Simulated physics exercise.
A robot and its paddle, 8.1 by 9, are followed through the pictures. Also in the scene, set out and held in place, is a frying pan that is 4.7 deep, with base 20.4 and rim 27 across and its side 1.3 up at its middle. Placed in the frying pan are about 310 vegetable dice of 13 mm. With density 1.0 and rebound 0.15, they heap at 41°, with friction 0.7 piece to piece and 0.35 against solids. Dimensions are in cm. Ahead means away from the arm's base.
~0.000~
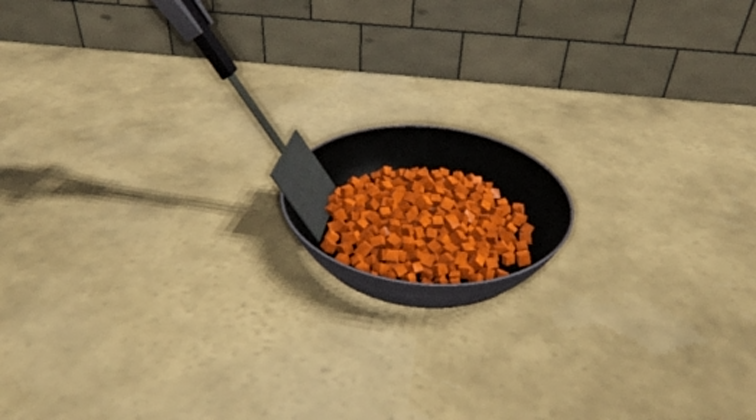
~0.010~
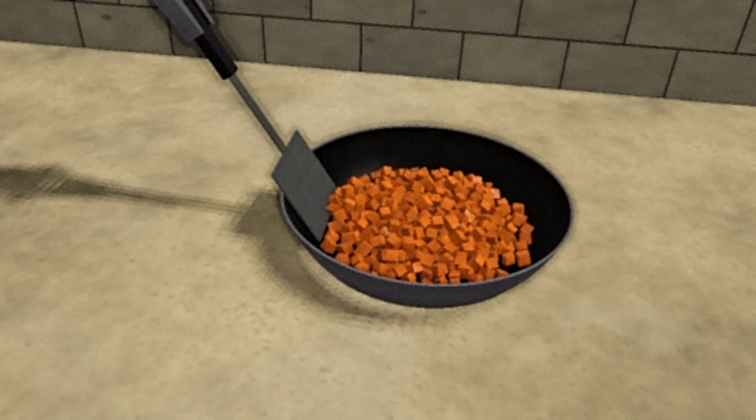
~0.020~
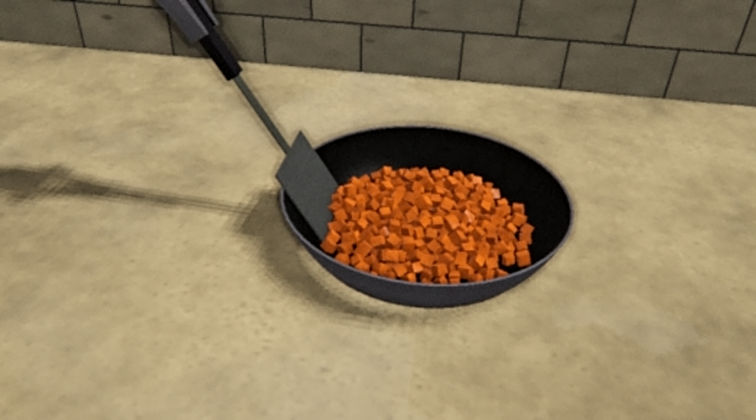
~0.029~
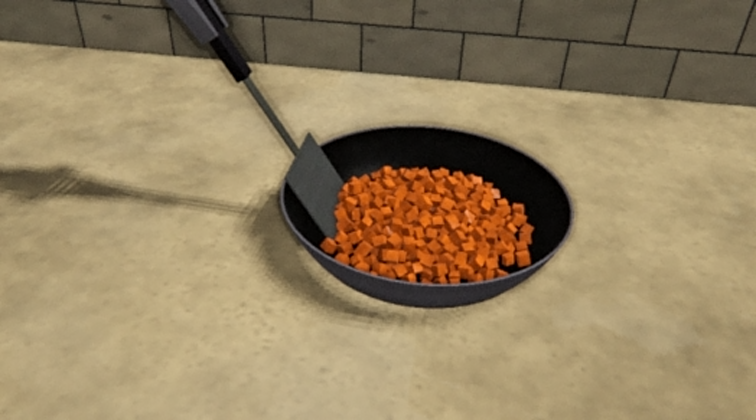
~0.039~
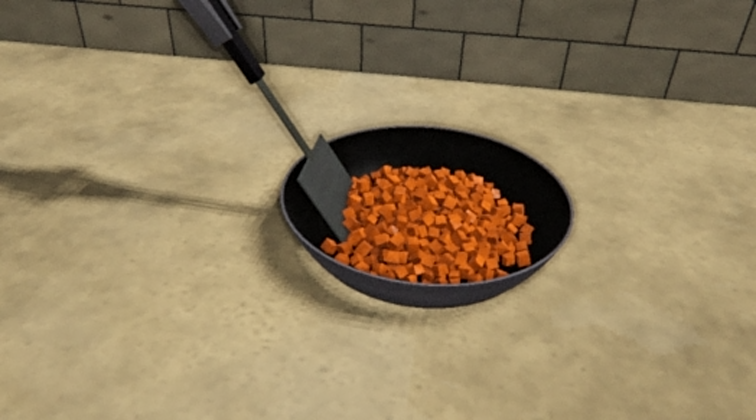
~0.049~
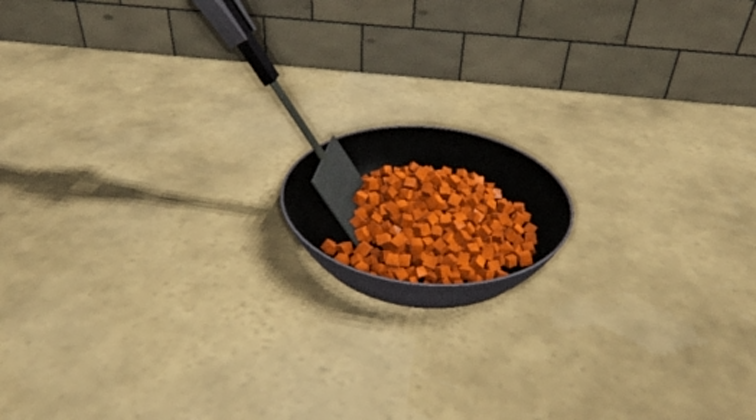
Orange diced vegetables heaped in a black frying pan, a robot's flat paddle slowly pushing them a little to the right.
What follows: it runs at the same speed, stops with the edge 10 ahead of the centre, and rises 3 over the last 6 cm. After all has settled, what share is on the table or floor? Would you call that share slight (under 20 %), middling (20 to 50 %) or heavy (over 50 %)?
It is middling.
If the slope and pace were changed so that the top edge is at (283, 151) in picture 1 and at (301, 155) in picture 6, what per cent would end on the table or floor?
Some 35 percent ends up on the table or floor.
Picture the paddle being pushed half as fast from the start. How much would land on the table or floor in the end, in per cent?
35 per cent, about.
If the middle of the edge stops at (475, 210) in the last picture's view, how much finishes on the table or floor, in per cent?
About 15 per cent.
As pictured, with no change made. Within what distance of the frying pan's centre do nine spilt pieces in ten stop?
Roughly 50 cm.
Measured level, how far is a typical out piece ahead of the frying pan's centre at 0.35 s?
About 26 cm.
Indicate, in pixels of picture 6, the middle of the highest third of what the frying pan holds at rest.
Around (508, 222).
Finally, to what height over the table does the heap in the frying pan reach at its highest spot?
Close to 5.0 centimetres high.
After 0.09 s, sloping 58°, highest piece 9 above the table; 312 in the frying pan.
After 0.13 s, sloping 58°, highest piece 10 above the table; 309 in the frying pan, 3 on the blade or in flight.
After 0.35 s, sloping 58°, highest piece 20 above the table; 191 in the frying pan, 30 on the table or floor, 91 on the blade or in flight.
After 1.40 s, sloping 58°, highest piece 6 above the table; 191 in the frying pan, 121 on the table or floor.
At rest, 191 in the frying pan, 121 on the table or floor. That is 39 % on the table or floor.
